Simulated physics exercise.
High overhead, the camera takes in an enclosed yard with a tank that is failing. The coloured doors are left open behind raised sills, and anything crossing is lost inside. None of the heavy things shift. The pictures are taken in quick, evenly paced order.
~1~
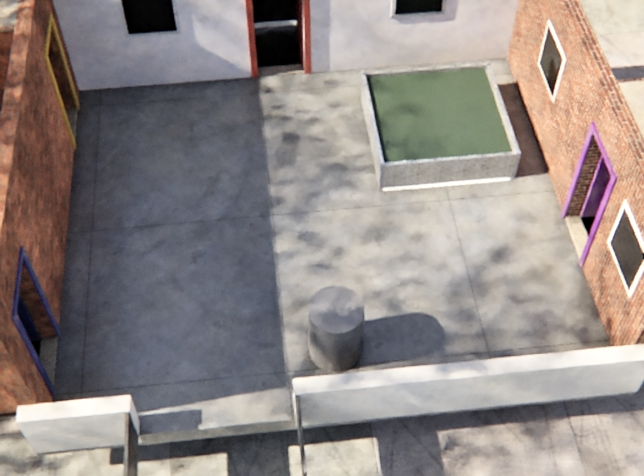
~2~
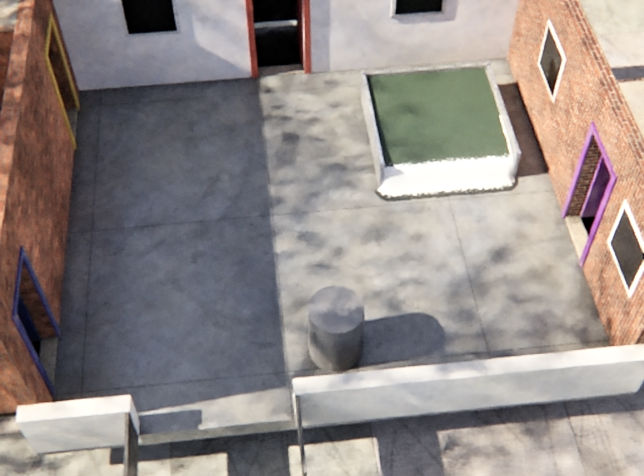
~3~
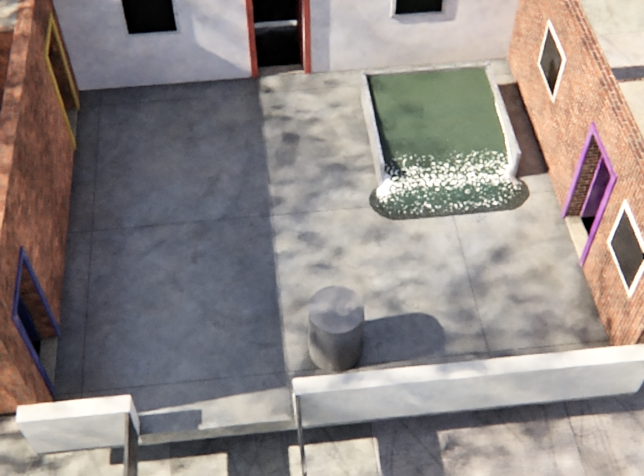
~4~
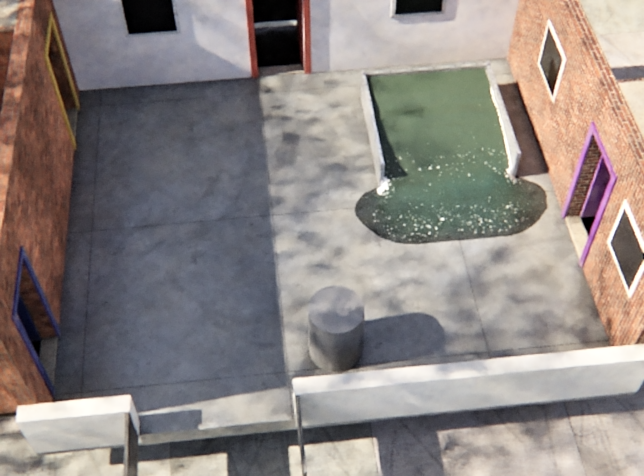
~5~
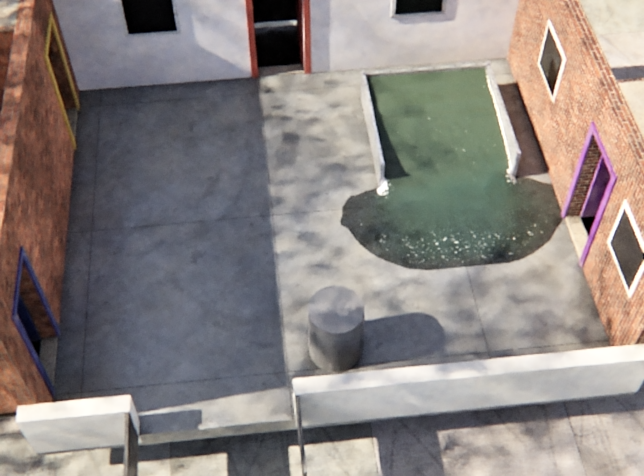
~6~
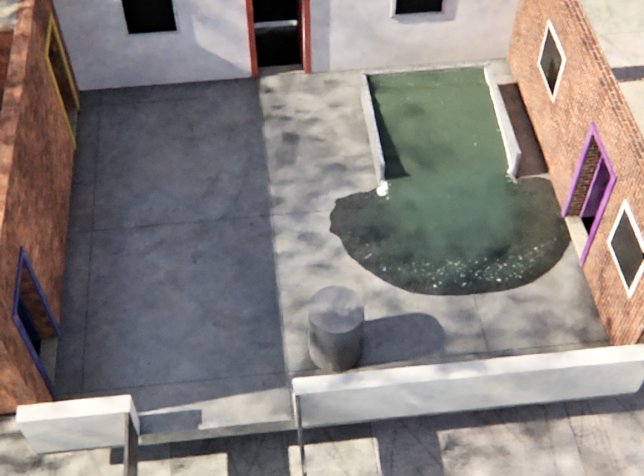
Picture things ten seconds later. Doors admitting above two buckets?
Outcome: The red door will most likely not exceed two buckets; the yellow door will most likely not exceed two buckets; the blue door will most likely exceed two buckets; the purple door will most likely exceed two buckets.
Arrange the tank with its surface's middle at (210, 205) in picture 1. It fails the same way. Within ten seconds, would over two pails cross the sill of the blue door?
Result for blue: It tops the limit.
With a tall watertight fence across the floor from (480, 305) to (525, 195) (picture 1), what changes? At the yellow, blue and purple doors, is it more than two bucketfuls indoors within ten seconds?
Yellow door undershoots; blue door overshoots; purple door overshoots.
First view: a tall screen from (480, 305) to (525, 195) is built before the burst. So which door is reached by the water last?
I say the door marked red.
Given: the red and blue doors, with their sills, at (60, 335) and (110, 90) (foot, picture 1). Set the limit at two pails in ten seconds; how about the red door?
Observation - red door ends up higher.
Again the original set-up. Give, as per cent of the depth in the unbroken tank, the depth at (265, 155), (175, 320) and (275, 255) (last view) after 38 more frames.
Going in order, roughly 0, 8 and 10 %.
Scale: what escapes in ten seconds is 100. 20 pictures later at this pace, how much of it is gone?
Near 15 in a hundred.
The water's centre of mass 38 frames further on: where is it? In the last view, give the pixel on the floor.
Close to (397, 273).
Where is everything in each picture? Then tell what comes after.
In the first picture, the tank at (438, 115) is whole and still.
In the second picture, water pours out at (448, 174) and has run to (382, 194).
In the third picture, the front is at (377, 205), out from the gap at (448, 175).
In the fourth picture, water pours out at (447, 176) and has run to (541, 205).
In the fifth picture, the front is at (399, 261), out from the gap at (447, 176).
In the sixth picture, water pours out at (447, 177) and has run to (412, 288).
A moment on, water covers 25 % of the floor; the red door not reached, the yellow door not reached, the blue door not reached, the purple door wet at the sill, nothing in.
Next, water covers 30 % of the floor; the red door not reached, the yellow door not reached, the blue door not reached, the purple door under two buckets in.
Then, water covers 40 % of the floor; the red door not reached, the yellow door not reached, the blue door not reached, the purple door over two buckets in.
Later, water covers 55 % of the floor; the red door not reached, the yellow door not reached, the blue door over two buckets in, the purple door over two buckets in.
In the end, water covers 90 % of the floor; the red door wet at the sill, nothing in, the yellow door wet at the sill, nothing in, the blue door over two buckets in, the purple door far over two buckets in.
